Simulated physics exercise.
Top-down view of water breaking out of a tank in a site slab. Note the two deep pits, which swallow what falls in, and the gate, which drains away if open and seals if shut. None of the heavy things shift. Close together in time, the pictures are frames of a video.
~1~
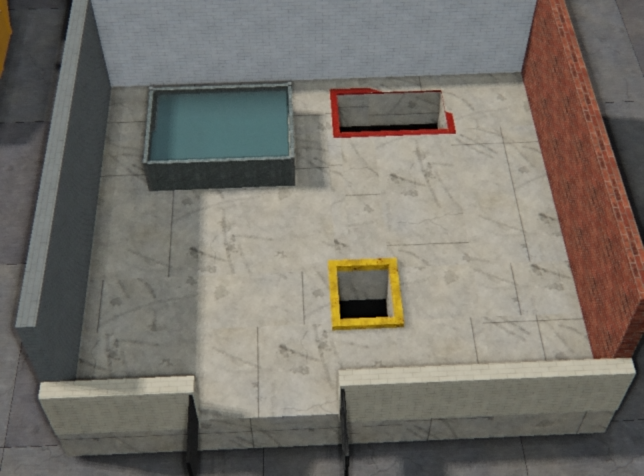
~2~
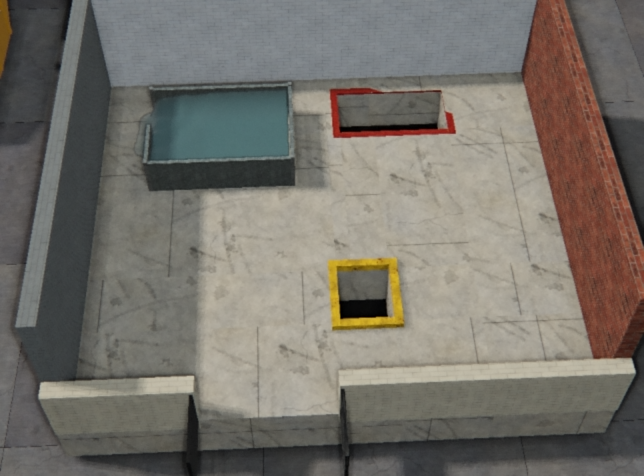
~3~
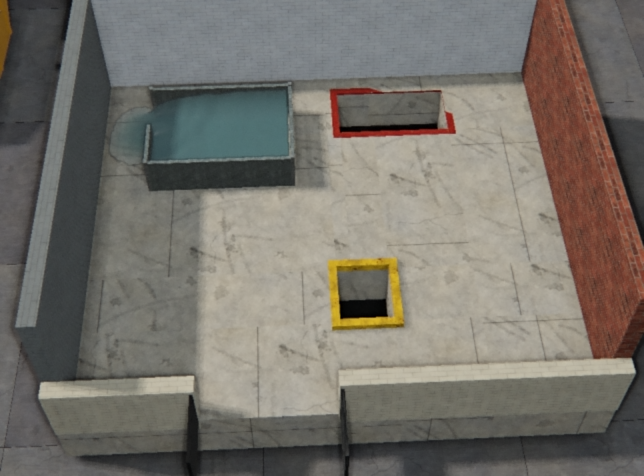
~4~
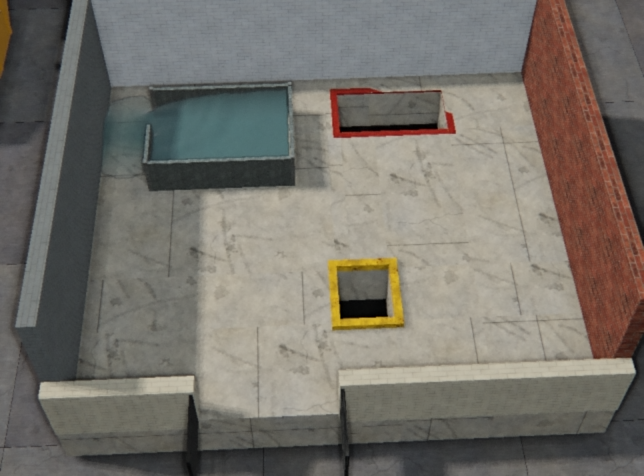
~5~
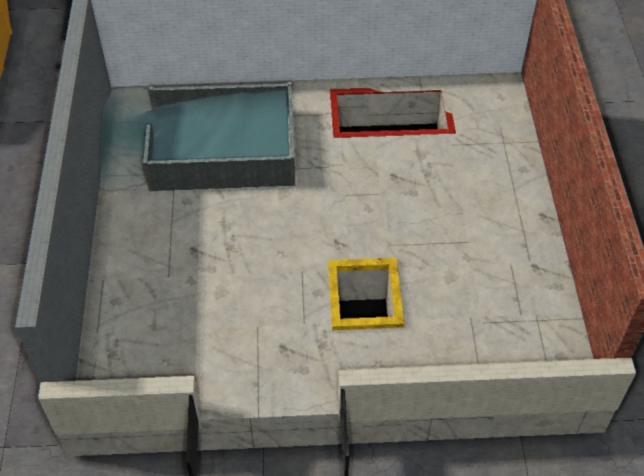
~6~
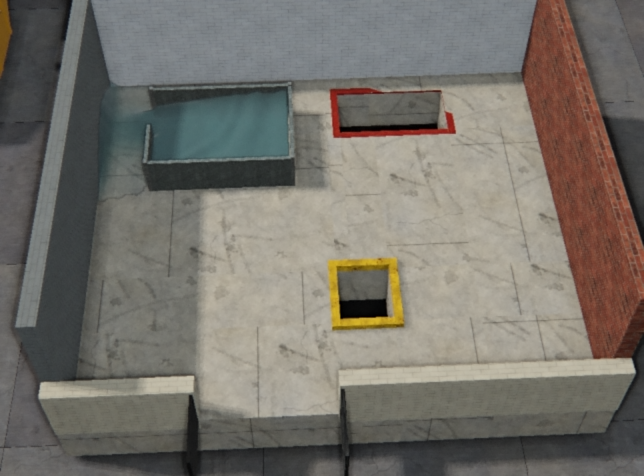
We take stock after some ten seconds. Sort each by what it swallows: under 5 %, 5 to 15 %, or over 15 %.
Sorted: Gate 5 to 15 %, red pit over 15 %, yellow pit under 5 %.
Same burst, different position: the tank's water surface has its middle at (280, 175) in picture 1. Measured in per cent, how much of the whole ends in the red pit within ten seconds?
Result, red pit: 20 percent after ten seconds.
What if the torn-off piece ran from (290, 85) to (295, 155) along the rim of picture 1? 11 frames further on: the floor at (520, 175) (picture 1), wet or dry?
I reckon that spot ends up drenched.
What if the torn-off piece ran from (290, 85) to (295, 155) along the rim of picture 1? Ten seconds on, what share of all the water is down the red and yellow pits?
Near enough: Red 45 percent, yellow 0 percent.
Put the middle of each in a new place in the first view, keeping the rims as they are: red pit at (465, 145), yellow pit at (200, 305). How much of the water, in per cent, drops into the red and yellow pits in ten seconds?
The red pit takes 20 per cent, and the yellow pit takes 0 per cent.
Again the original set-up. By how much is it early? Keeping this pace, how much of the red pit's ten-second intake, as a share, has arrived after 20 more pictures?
Some 20 per cent.
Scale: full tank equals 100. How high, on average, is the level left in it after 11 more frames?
About 60 per cent.
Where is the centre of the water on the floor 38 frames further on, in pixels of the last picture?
Roughly (210, 185) in the last picture.
A moment on, water covers 10 % of the floor; the gate 0 %, the red pit 0 %, the yellow pit 0 %.
Next, water covers 20 % of the floor; the gate 0 %, the red pit 0 %, the yellow pit 0 %.
Then, water covers 35 % of the floor; the gate 0 %, the red pit 4 %, the yellow pit 0 %.
Later, water covers 45 % of the floor; the gate 5 %, the red pit 15 %, the yellow pit 0 %.
In the end, water covers 55 % of the floor; the gate 10 %, the red pit 25 %, the yellow pit 0 %.
